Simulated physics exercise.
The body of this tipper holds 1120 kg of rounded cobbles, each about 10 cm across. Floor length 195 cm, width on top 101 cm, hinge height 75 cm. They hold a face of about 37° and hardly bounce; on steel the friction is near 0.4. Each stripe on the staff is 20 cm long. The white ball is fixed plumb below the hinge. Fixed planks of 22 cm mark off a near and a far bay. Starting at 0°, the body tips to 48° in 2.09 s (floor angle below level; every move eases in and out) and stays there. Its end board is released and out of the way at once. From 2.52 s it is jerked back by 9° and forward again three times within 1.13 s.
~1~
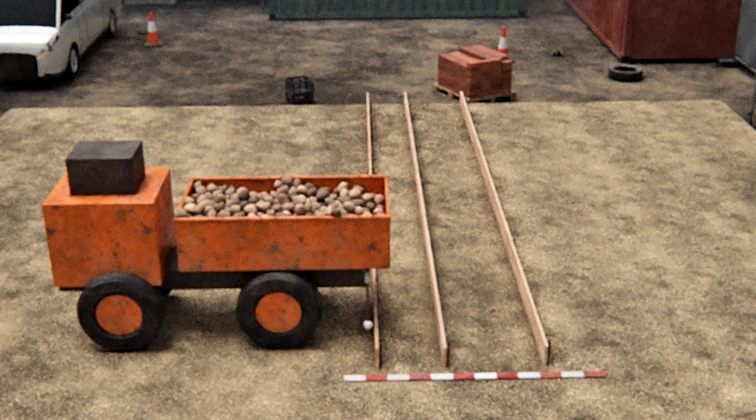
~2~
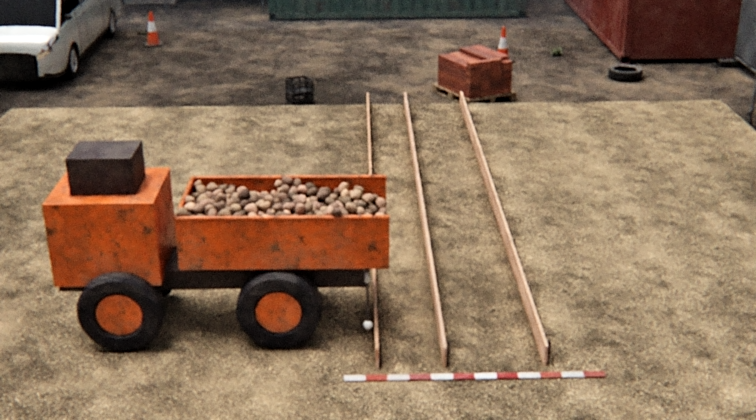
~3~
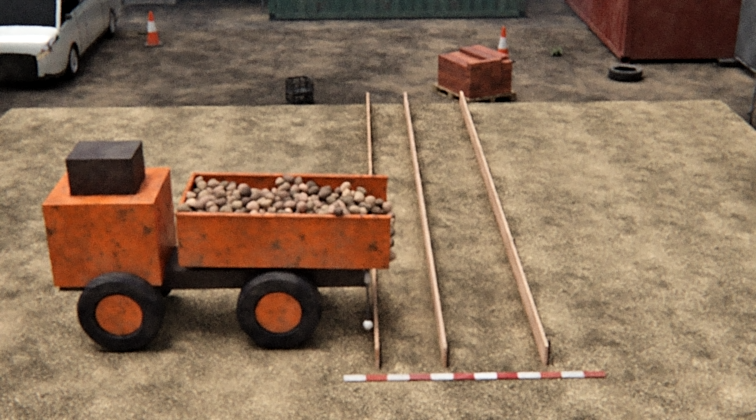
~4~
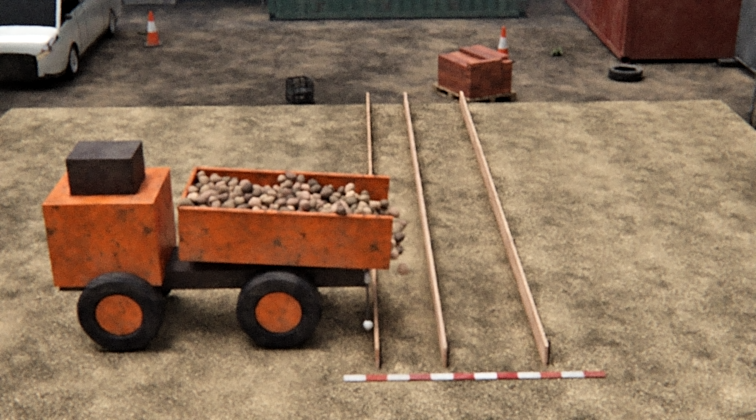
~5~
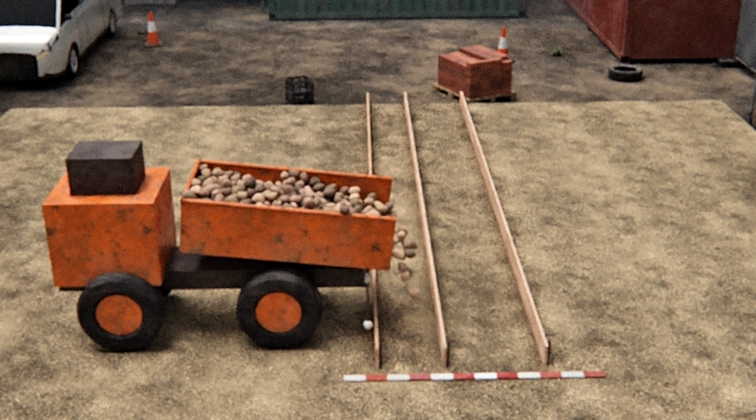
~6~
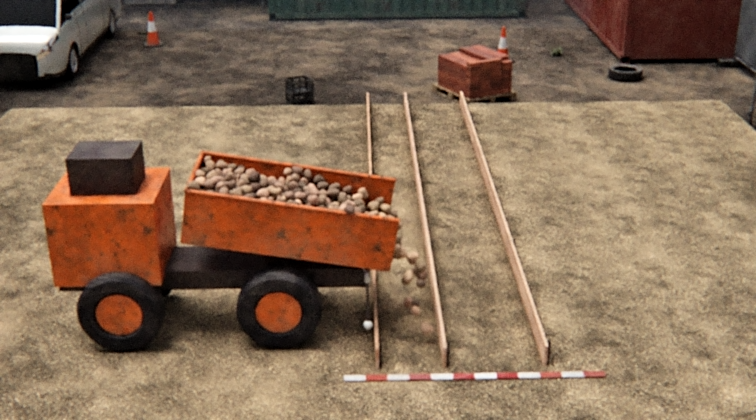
The orange truck's bed tilts up at its left end as brown stones drop off the right.
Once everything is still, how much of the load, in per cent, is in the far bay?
Close to 55 in a hundred.
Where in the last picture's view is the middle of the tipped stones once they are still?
Around (450, 307).
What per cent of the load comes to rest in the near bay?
Some 45 per cent of the load.
A little later the floor is at 41°; 64 % in the body, 29 % in the near bay, 7 % in the far bay; the foremost stones are at (473, 310).
Then the floor is at 48°; 9 % in the body, 51 % in the near bay, 40 % in the far bay; the foremost stones are at (523, 301).
Later still the floor is at 48°; 0 % in the body, 1 % short of the bays, 43 % in the near bay, 55 % in the far bay, 1 % past the last board; the foremost stones are at (586, 320).
In the end the floor is at 48°; 0 % in the body, 1 % short of the bays, 43 % in the near bay, 55 % in the far bay, 1 % past the last board; the foremost stones are at (586, 320).
